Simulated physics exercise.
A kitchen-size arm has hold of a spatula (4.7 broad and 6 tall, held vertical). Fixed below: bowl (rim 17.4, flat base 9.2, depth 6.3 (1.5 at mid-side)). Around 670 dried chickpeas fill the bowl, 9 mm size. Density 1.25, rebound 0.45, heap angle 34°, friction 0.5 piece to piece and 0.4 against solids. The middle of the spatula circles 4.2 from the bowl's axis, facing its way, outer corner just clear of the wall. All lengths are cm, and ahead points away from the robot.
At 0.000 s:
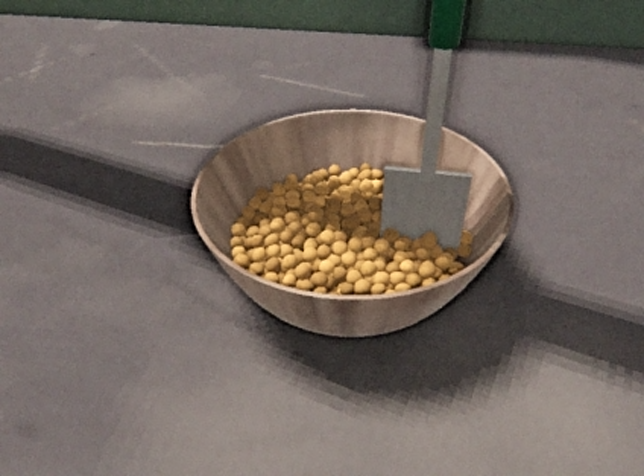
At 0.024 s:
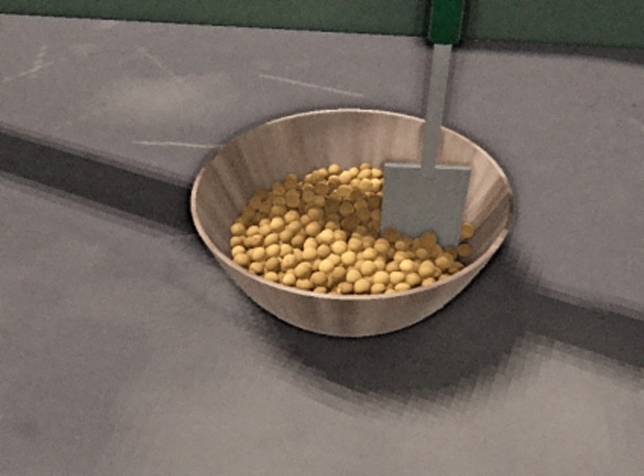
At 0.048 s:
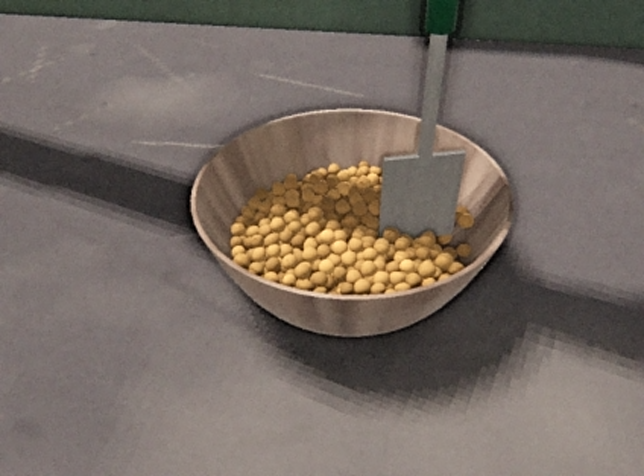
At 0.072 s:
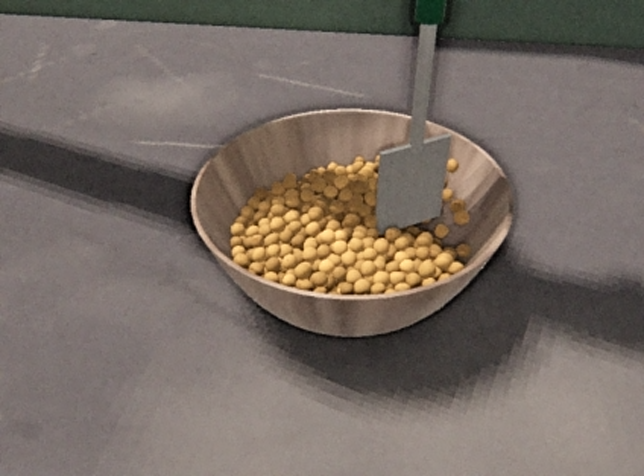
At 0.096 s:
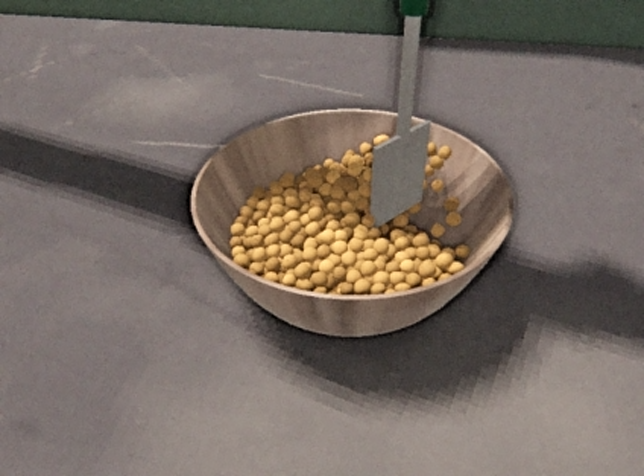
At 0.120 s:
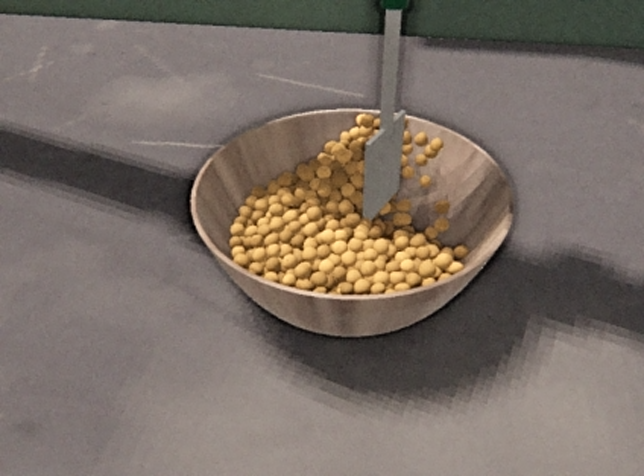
A grey spatula with a green handle, held upright from above, stands in the right side of a pale, wood-toned bowl, seen from above at an angle by a still camera. The bowl, partly filled with round, tan chickpeas, rests on a grey, scuffed surface crossed by a dark band, with green behind. The spatula sweeps leftward and toward the back, turning nearly edge-on and pushing chickpeas up the rear wall.
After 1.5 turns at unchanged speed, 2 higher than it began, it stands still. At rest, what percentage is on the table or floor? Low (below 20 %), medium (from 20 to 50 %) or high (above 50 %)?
On the table or floor the share is low, below 20 %.
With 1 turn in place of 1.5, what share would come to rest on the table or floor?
It would be near 10 per cent.
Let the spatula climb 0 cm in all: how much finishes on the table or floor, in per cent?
About 25 per cent.
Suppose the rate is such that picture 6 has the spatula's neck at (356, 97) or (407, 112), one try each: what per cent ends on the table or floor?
About 25 and 5 per cent.
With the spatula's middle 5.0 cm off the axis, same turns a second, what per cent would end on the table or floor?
It would be near 0 per cent.
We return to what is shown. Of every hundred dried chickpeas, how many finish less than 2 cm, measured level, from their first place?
Roughly 35 per cent.
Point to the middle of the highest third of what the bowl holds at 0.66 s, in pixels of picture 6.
At about (368, 187).
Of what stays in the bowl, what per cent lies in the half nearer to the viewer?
Some 50 per cent.
By 0.39 s, 252° round, highest piece 9 above the table; 616 in the bowl, 29 on the table or floor, 21 in flight or on the tool.
By 0.66 s, 75° round, highest piece 8 above the table; 575 in the bowl, 85 on the table or floor, 6 in flight or on the tool.
By 0.99 s, 180° round, highest piece 5 above the table; 572 in the bowl, 94 on the table or floor.
By 1.69 s, 180° round, highest piece 5 above the table; 572 in the bowl, 94 on the table or floor.
Final count, 572 in the bowl, 94 on the table or floor. That is 14 % on the table or floor.
